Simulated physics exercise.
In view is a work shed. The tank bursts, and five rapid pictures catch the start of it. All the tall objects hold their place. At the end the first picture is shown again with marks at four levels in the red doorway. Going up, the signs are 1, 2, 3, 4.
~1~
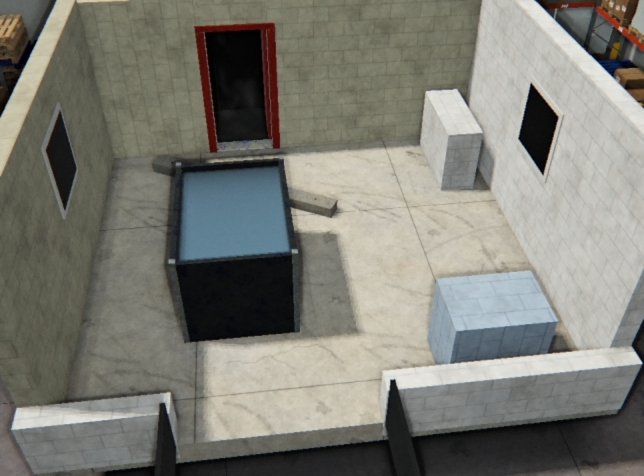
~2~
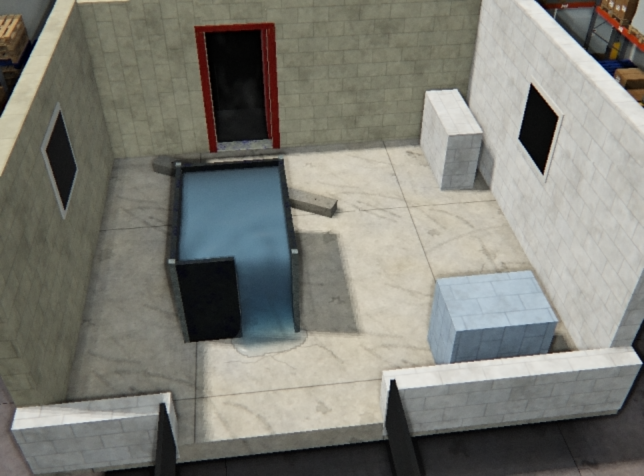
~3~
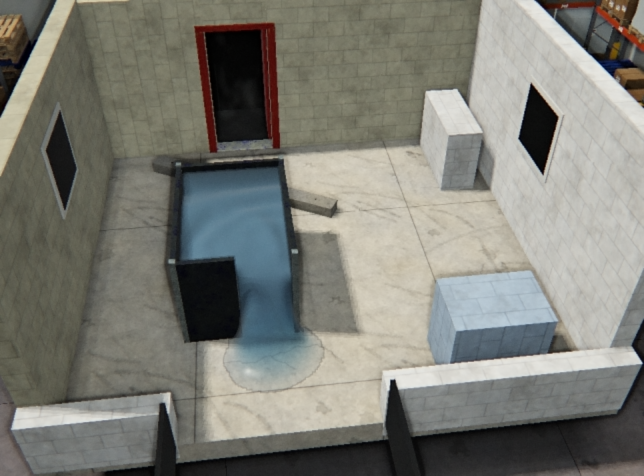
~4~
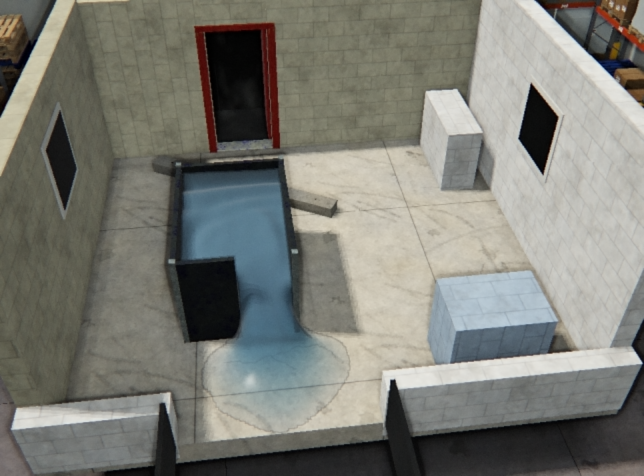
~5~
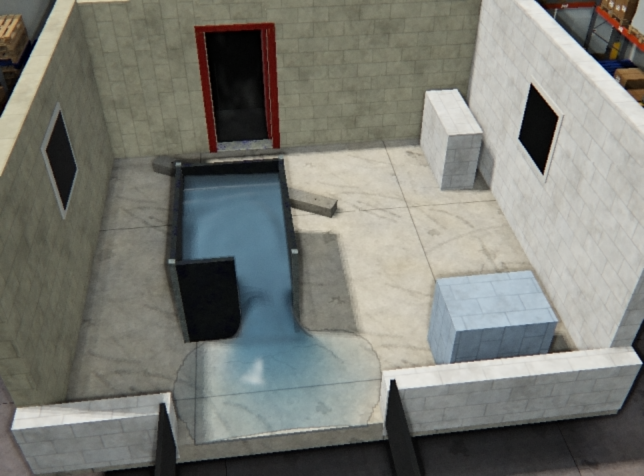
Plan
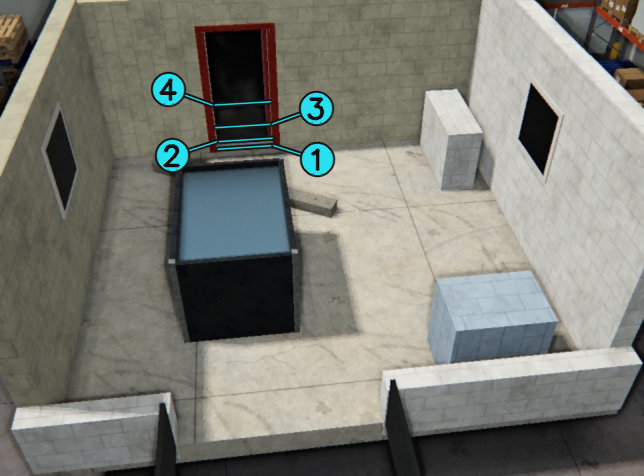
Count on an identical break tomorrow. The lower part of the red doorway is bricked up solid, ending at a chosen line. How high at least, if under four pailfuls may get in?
1 will do.
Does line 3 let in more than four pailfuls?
No.
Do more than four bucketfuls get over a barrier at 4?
No, not at all.
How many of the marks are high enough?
All of them.
On the marked copy, 1 at (245, 147); 2 at (244, 139); 3 at (243, 125); 4 at (241, 103); from the bottom up 1, 2, 3, 4.
With 1, nothing gets over.
With 2, nothing gets over.
With 3, nothing gets over.
With 4, nothing gets over.
